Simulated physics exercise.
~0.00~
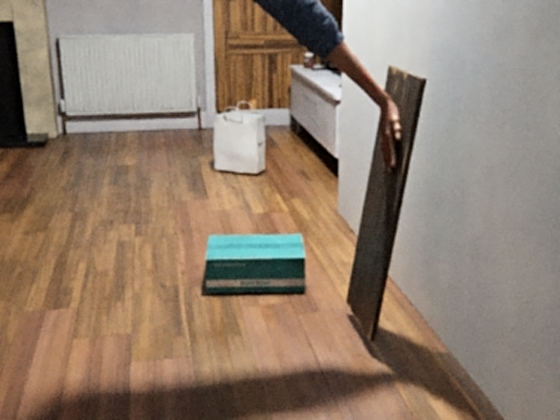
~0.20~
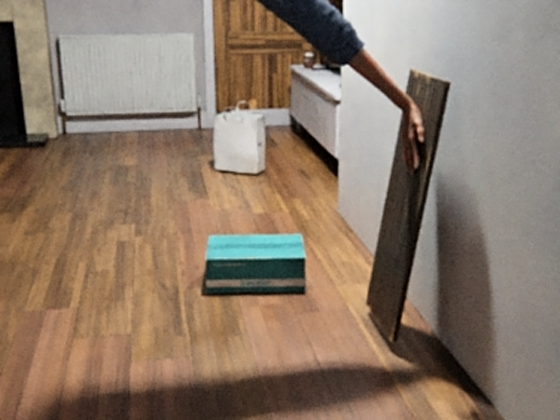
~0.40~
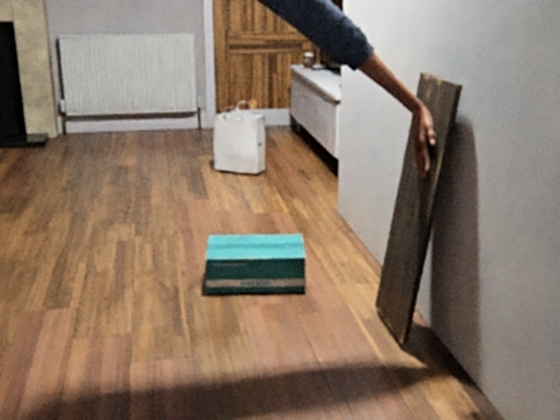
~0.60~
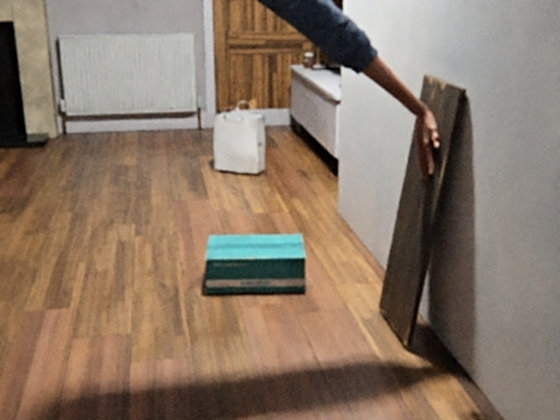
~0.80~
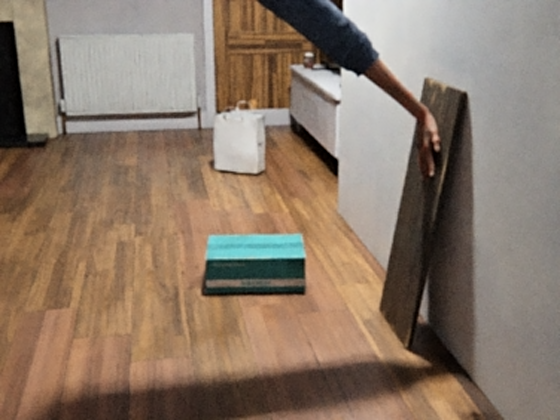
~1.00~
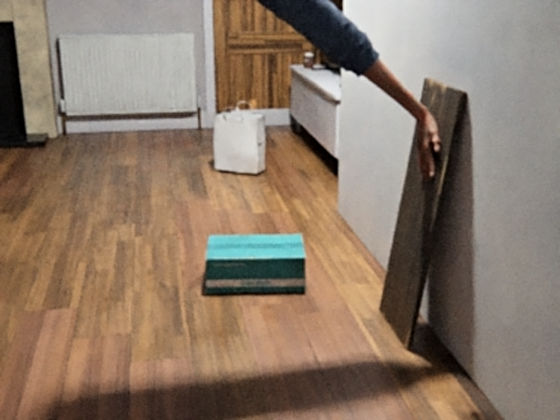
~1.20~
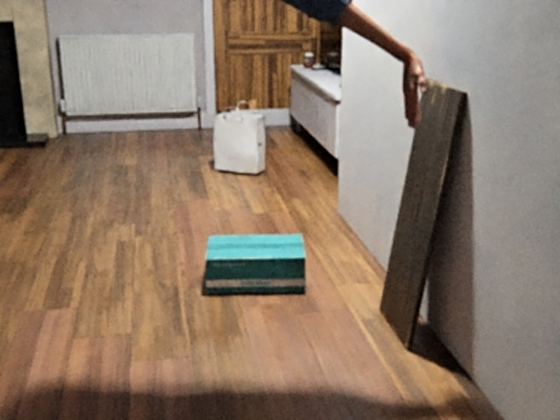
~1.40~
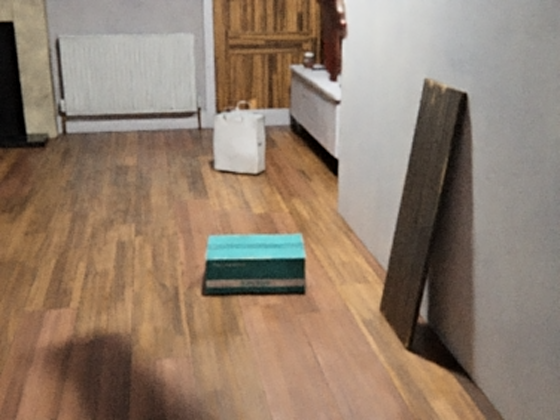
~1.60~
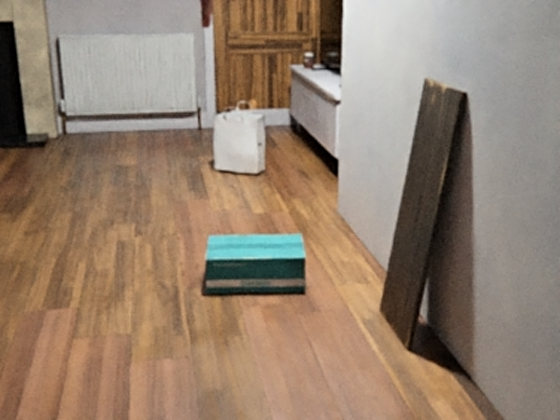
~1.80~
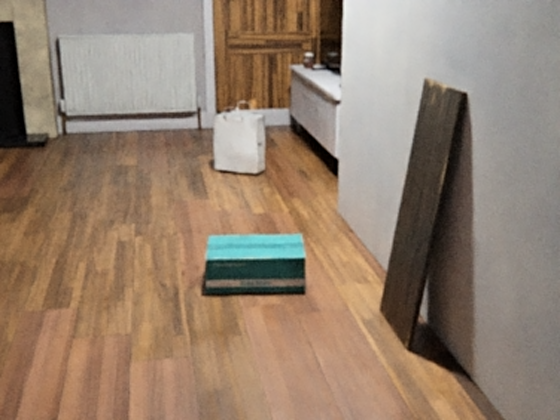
The video shows a hand moving a long dark board rightward and leaning it against a wall, near a turquoise box on a wooden floor. The hand steadies the board, lets go and withdraws, and the board stays leaning in place while the box remains still.
